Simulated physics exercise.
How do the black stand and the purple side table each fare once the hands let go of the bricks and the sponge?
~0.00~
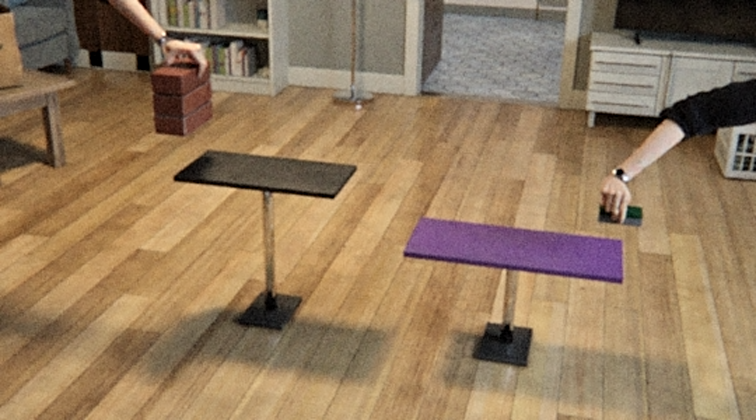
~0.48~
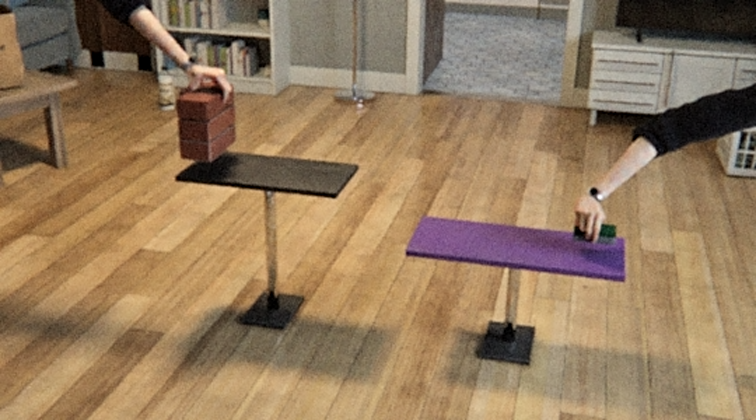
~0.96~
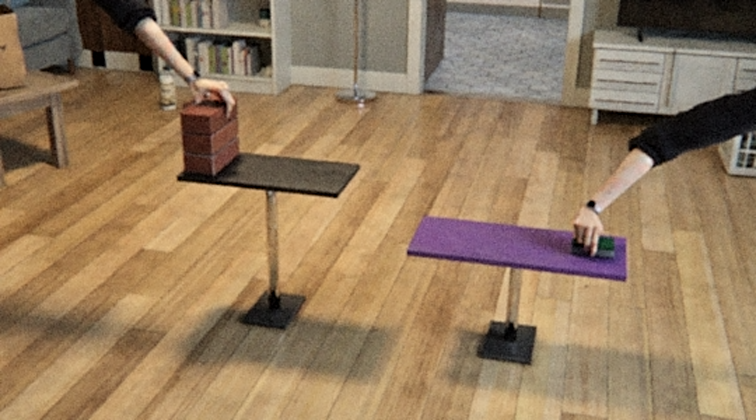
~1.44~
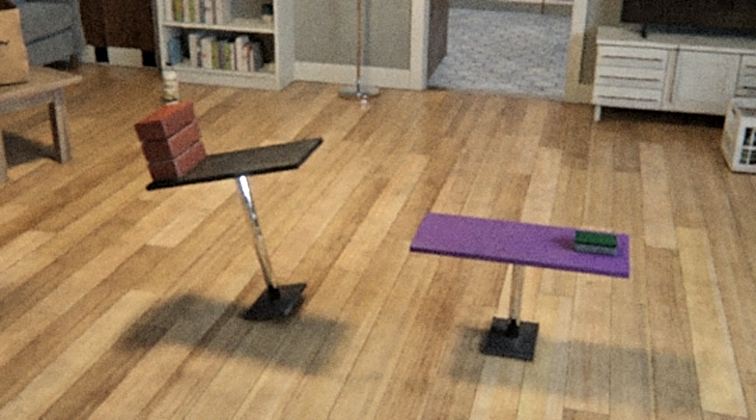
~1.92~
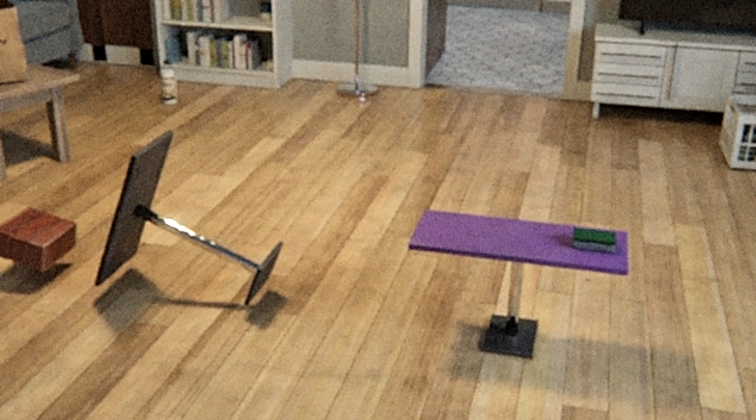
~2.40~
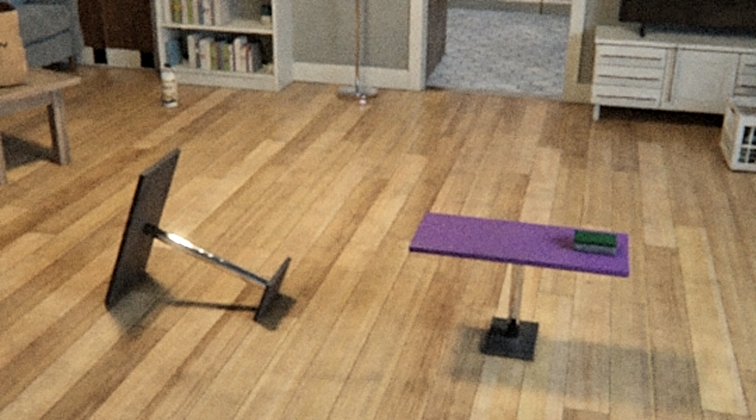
The black stand overbalances and tips over to the left, dumping the bricks. The purple side table holds firm with the sponge still resting on its right end.
